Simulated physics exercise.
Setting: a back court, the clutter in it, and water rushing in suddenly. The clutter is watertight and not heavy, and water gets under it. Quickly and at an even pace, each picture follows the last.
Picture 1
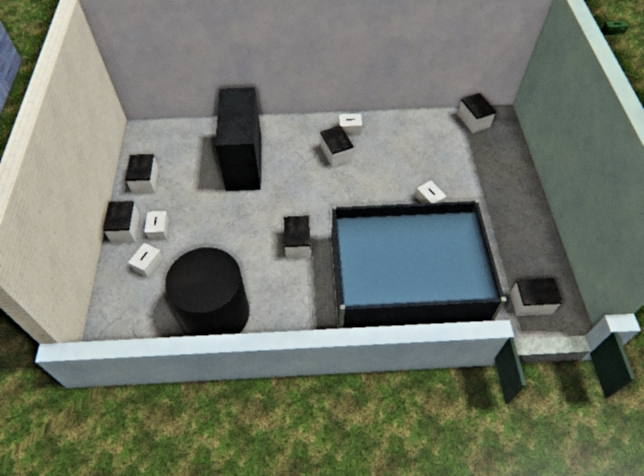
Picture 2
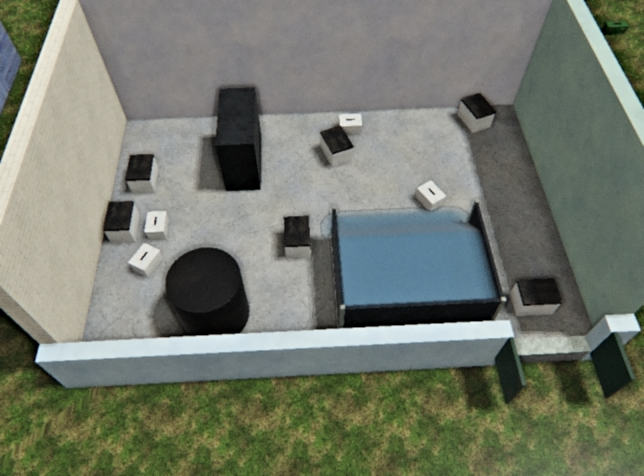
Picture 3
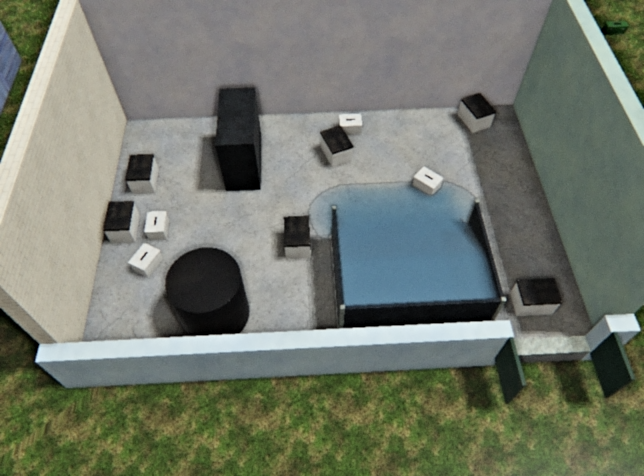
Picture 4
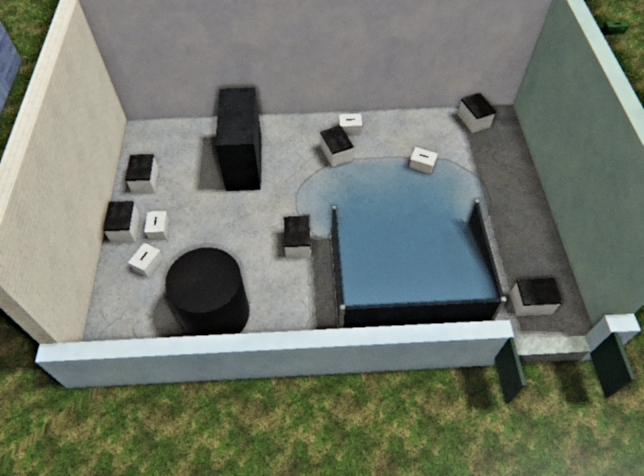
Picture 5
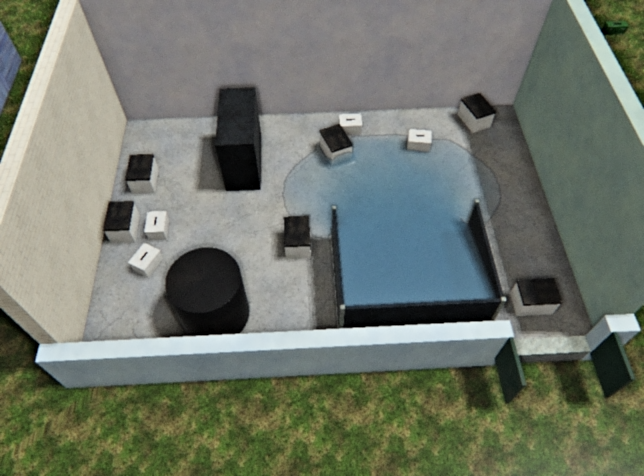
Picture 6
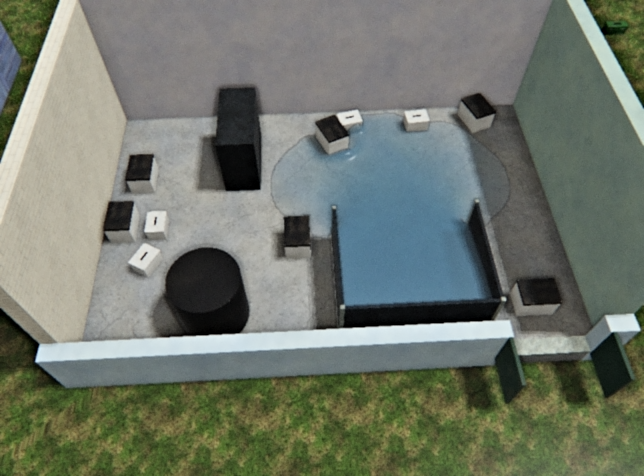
A large walled court with a pale concrete floor is seen from high above, grass in front, the camera still. A blue pool with dark sides sits right of centre, with a black cylinder and a tall black cabinet to its left and black-topped and white boxes scattered around. The pool's back side vanishes, water spreads backward across the floor, pushing one white box toward the rear wall and slightly nudging a black-topped box.
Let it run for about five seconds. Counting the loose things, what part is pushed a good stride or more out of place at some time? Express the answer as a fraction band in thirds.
Fraction band: 2/3 or more.
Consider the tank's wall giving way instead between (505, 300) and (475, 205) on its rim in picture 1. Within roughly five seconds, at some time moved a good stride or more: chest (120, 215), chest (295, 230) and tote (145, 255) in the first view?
Object by object: Less than that, less than that, less than that.
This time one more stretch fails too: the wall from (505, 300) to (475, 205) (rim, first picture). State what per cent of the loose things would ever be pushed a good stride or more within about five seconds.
Close to 40 in a hundred.
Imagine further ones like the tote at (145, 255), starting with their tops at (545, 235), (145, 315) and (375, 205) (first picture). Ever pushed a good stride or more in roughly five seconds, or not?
Shoved clear, stays put, shoved clear.
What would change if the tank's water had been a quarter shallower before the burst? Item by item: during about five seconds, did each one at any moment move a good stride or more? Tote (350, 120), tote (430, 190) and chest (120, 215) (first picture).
The first one: Reaches it. The second: Reaches it. The third: Doesn't reach it.
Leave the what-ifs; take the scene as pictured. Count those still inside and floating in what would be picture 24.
It adds up to 4.
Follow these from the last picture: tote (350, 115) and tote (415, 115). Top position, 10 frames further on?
Approximately (287, 97) for one and (442, 92) for the other.
A moment on, 2 of 10 are well off their spots; 2 afloat.
Next, 4 of 10 are well off their spots; 4 afloat.
Later, 4 of 10 are well off their spots; 4 afloat.
In the end, 9 of 10 are well off their spots, and 9 have been at some point; 5 afloat.
